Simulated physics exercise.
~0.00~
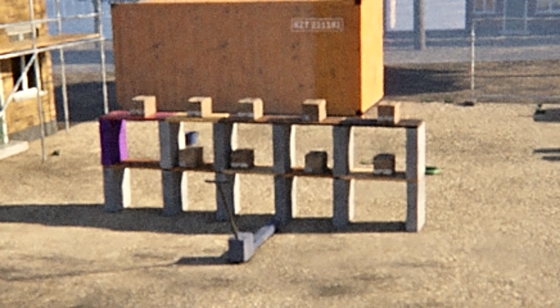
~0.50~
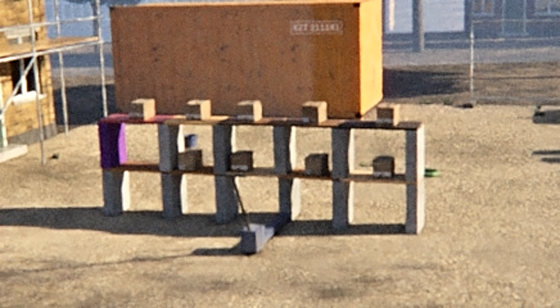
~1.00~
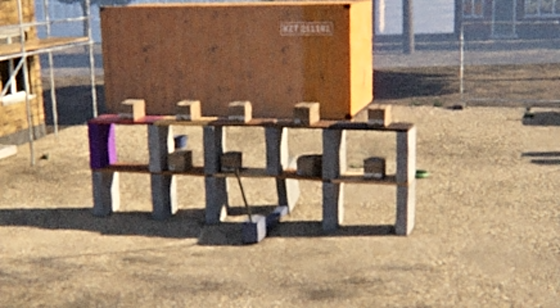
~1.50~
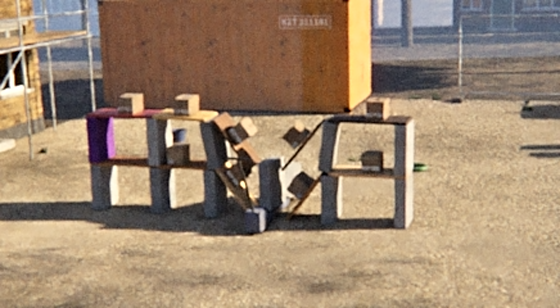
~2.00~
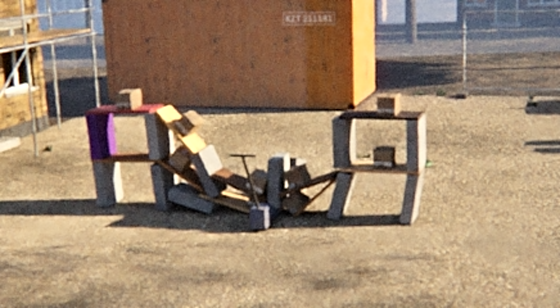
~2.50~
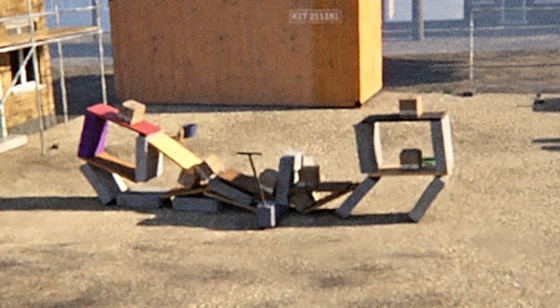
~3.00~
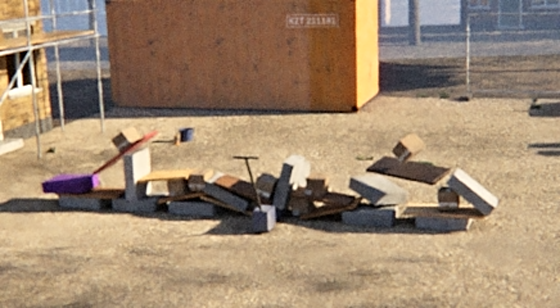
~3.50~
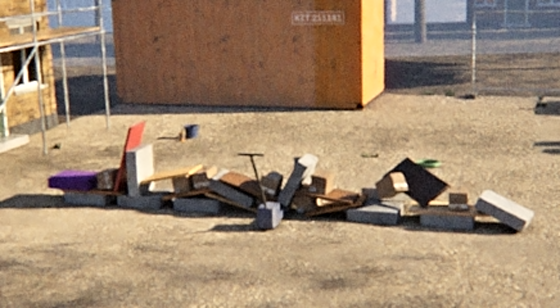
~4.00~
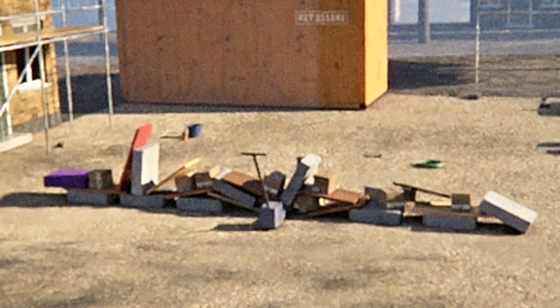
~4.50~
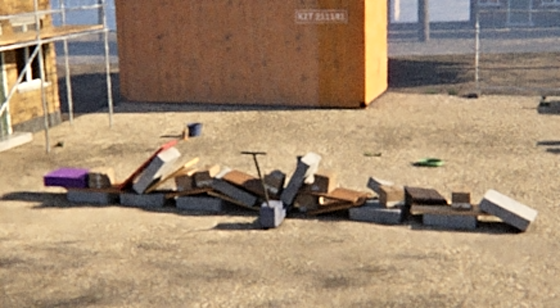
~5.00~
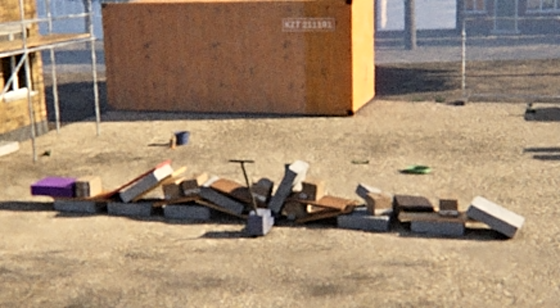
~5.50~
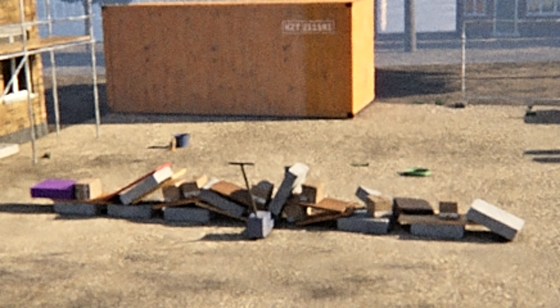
Two-tier rack of loose grey blocks and boards collapsing from the middle outward beside an orange container, ending as low rubble.
